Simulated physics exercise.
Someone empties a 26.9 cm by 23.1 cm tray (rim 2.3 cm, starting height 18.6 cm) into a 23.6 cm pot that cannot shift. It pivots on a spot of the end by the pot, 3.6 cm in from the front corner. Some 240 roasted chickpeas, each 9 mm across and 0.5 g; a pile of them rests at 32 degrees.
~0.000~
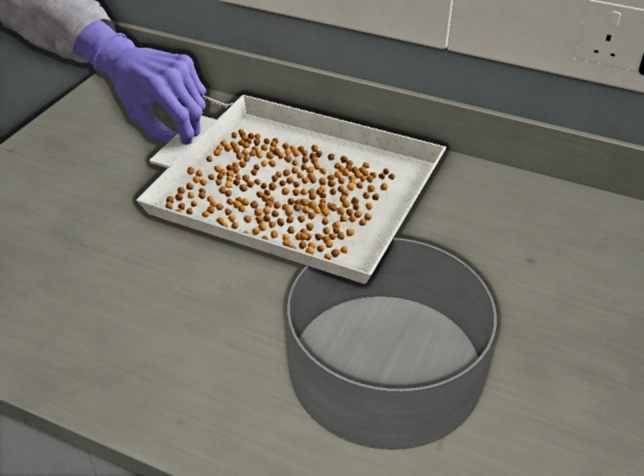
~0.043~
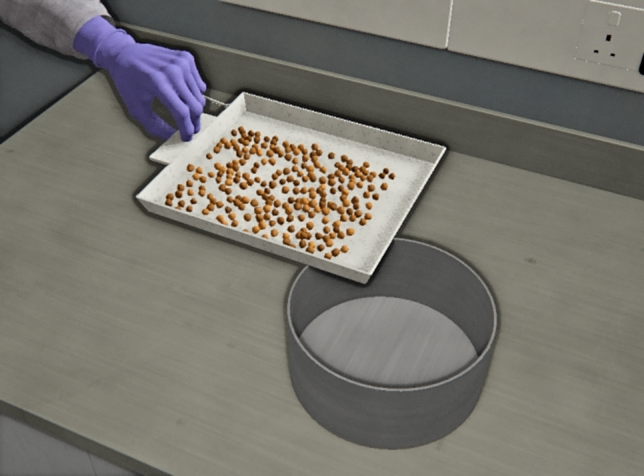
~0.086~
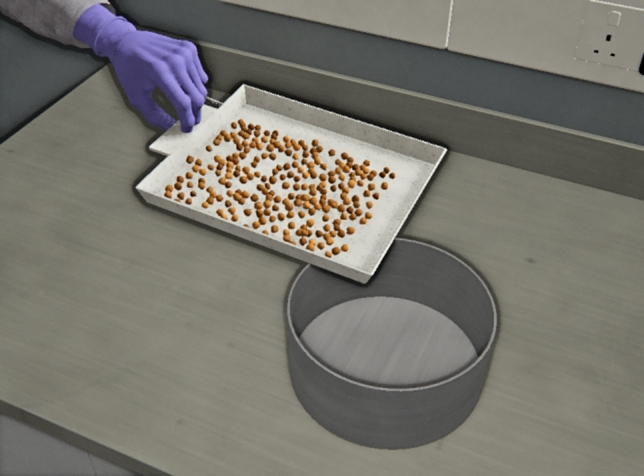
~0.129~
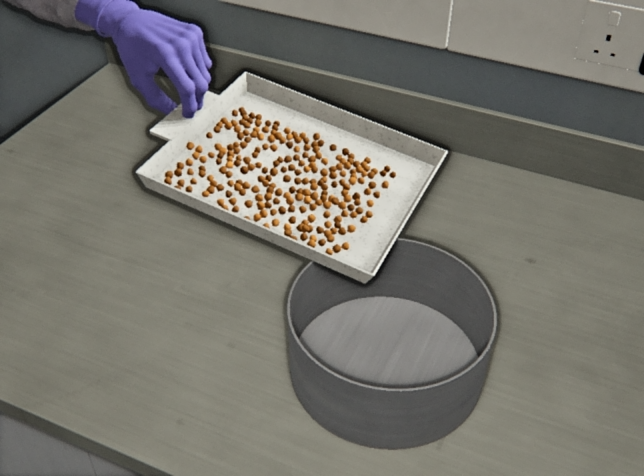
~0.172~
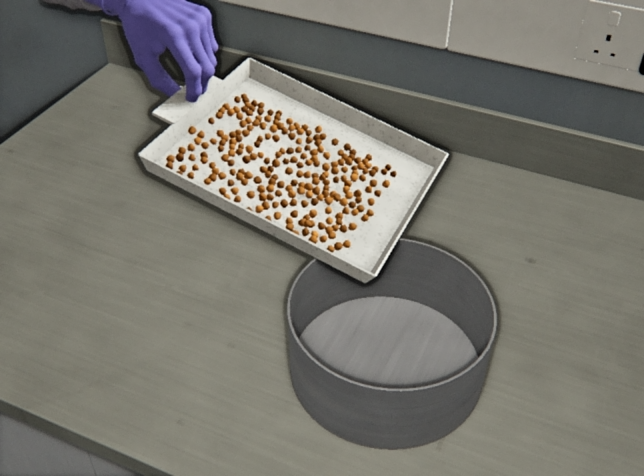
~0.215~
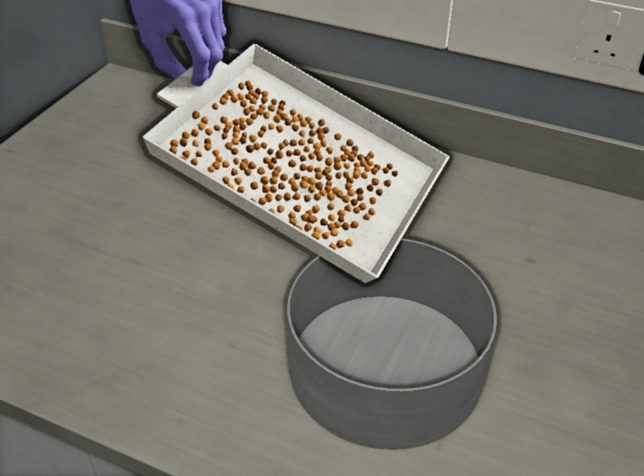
A purple-gloved hand raising the handle end of a white tray of roasted chickpeas, tilting it toward a grey pot on a counter.
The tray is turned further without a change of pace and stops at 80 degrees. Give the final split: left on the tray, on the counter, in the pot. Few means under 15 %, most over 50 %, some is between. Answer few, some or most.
Left on the tray: Some; on the counter: Some; in the pot: Some.
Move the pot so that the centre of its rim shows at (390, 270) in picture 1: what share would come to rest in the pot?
About 55 per cent.
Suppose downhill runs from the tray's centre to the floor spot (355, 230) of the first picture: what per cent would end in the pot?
Some 90 per cent.
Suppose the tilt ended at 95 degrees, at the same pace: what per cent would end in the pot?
In that case some 60 per cent.
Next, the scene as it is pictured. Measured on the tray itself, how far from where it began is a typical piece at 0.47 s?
Some 6 cm.
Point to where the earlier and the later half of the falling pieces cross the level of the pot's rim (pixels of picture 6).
At about (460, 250), then at (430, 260).
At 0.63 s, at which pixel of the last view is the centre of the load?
Around (407, 208).
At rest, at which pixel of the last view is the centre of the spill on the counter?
Near (481, 289).
Then, at 0.47 s, tilt 50 degrees; the tray holds 100 %, the pot 0 %.
After 0.63 s, tilt 70 degrees; the tray holds 100 %, the pot 0 %.
After 0.92 s, tilt 80 degrees; the tray holds 40 %, the pot 30 %.
At rest (2.0 s), tray 25 %, counter 30 %, pot 40 %.
